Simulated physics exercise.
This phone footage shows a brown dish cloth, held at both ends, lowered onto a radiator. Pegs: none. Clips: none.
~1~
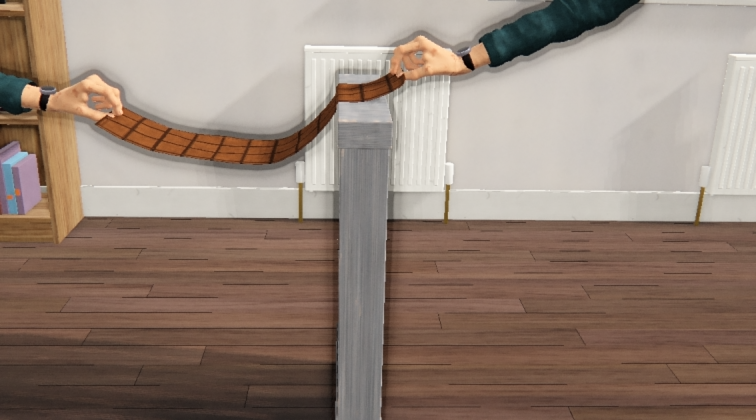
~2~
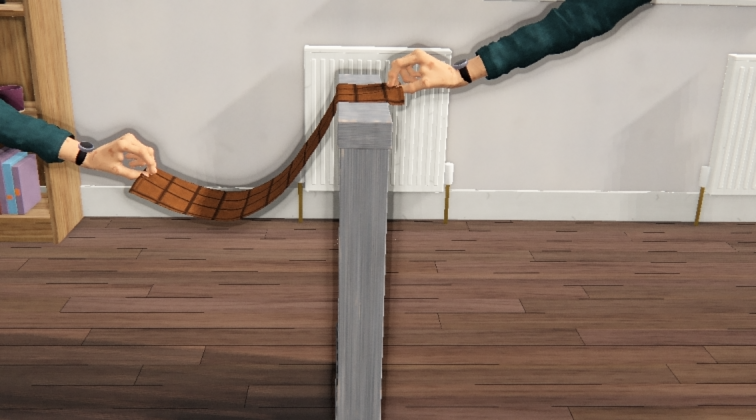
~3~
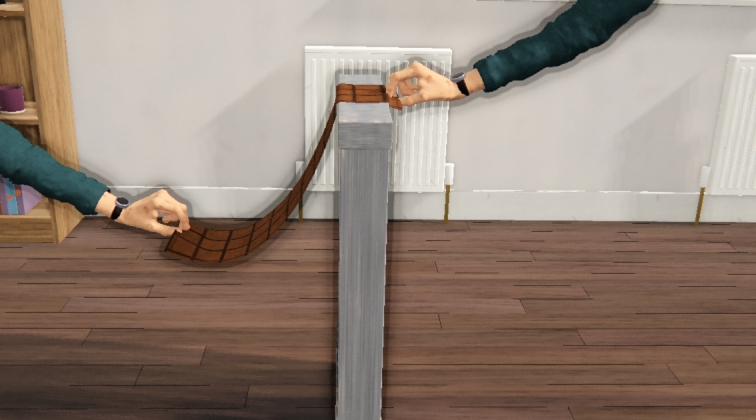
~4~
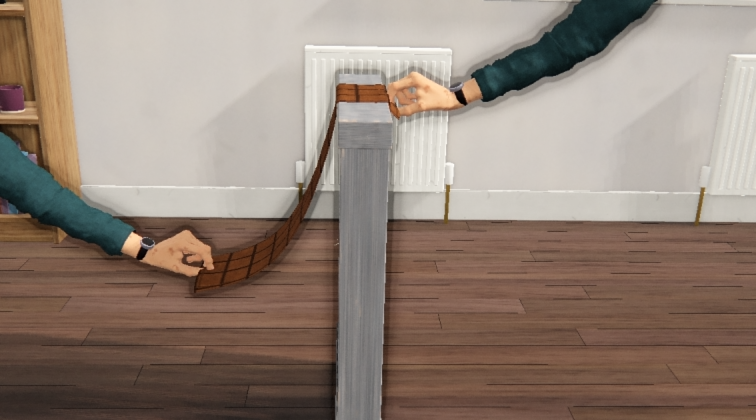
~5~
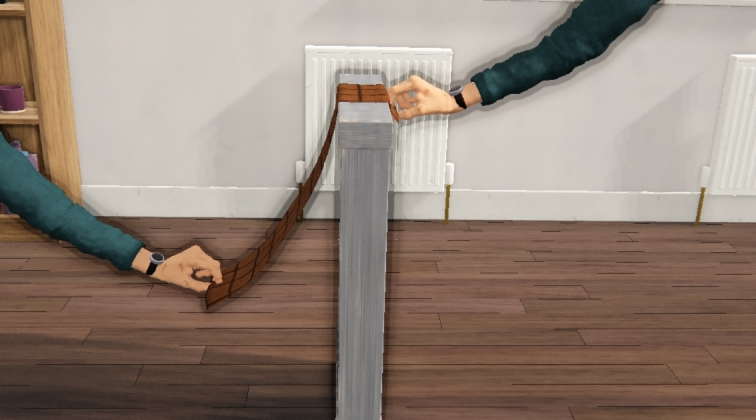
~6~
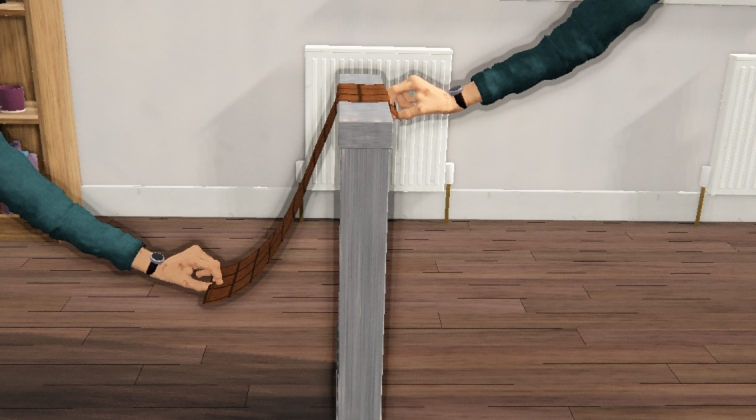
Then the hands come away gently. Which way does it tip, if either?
Left.
Then, 0.38 s later than the last view, dish cloth clear of the top and falling near (295, 313).
Then, 0.64 s later than the last view, dish cloth in a heap on the floor.
Finally, dish cloth in a heap on the floor. The brown dish cloth falls on the left side.
